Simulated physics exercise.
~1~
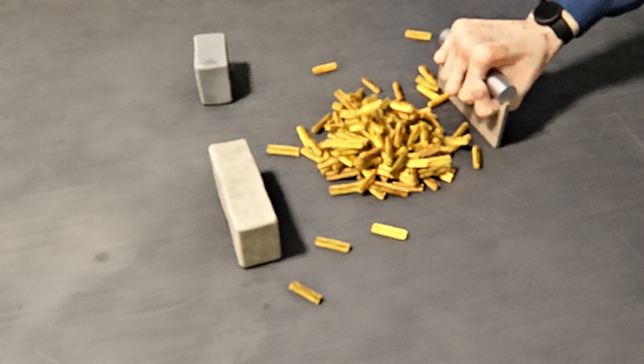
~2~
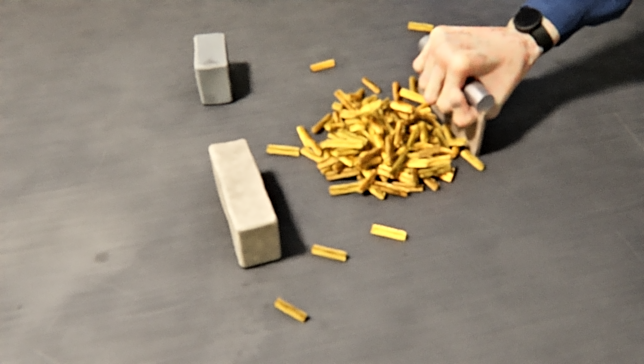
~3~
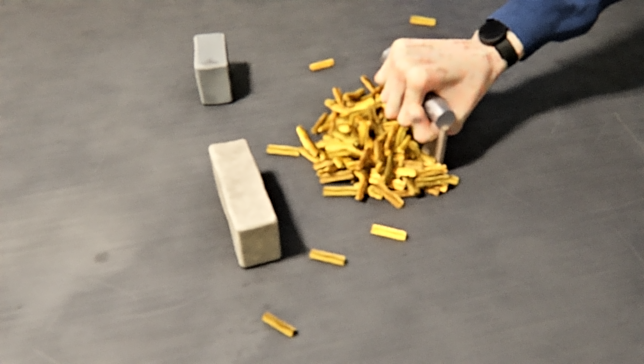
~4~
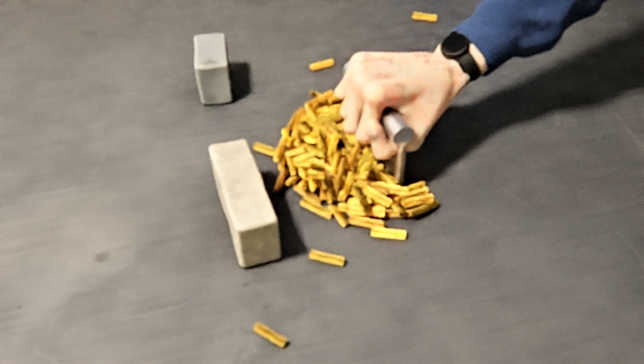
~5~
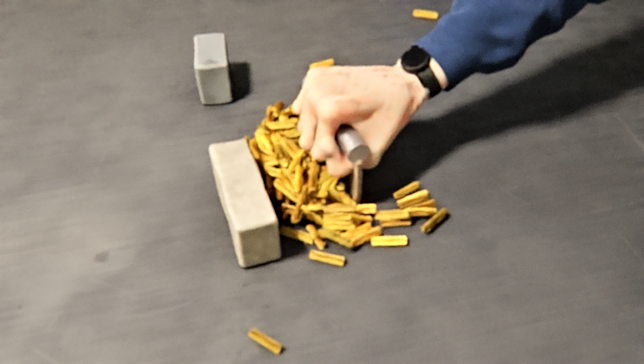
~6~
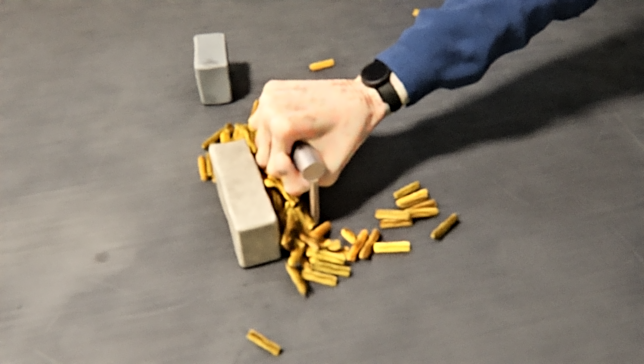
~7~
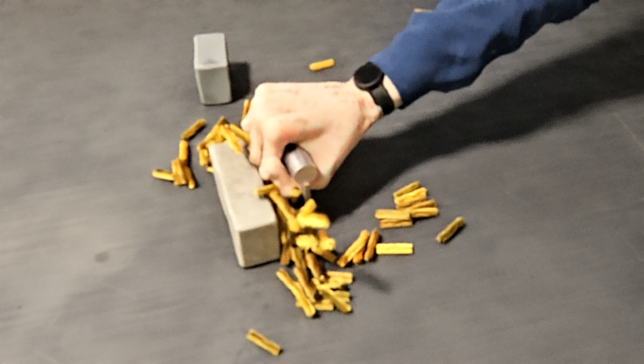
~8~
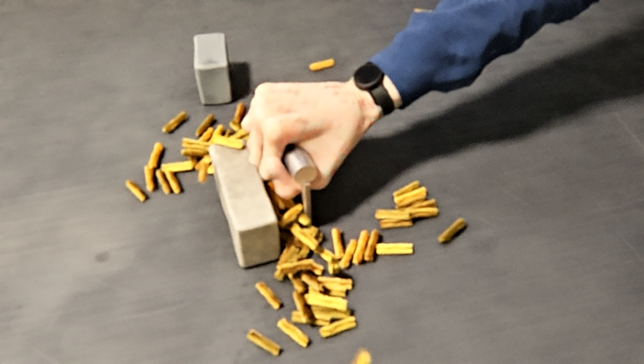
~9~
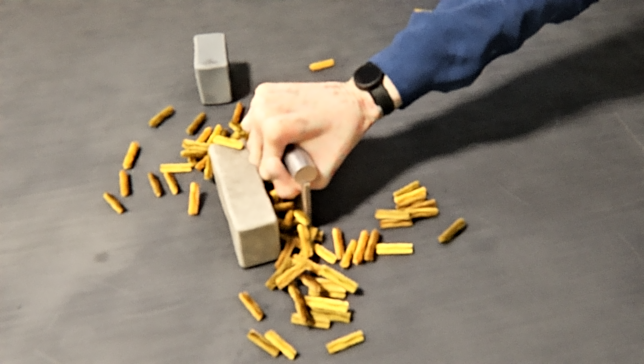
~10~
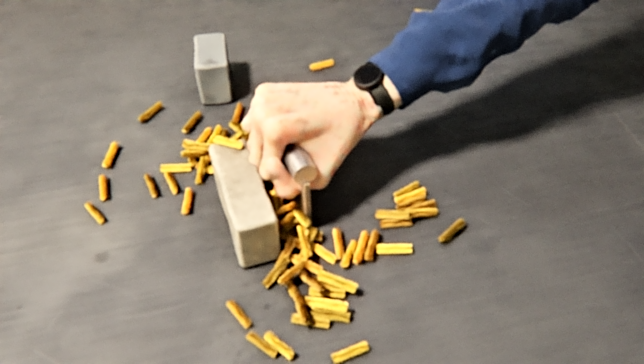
In this clip, a hand wearing a dark watch pushes a heap of short yellow pasta pieces left with a scraper across a grey surface toward two blocks, and pieces spill around both ends of the nearer block, ending scattered as the hand stops beside it.
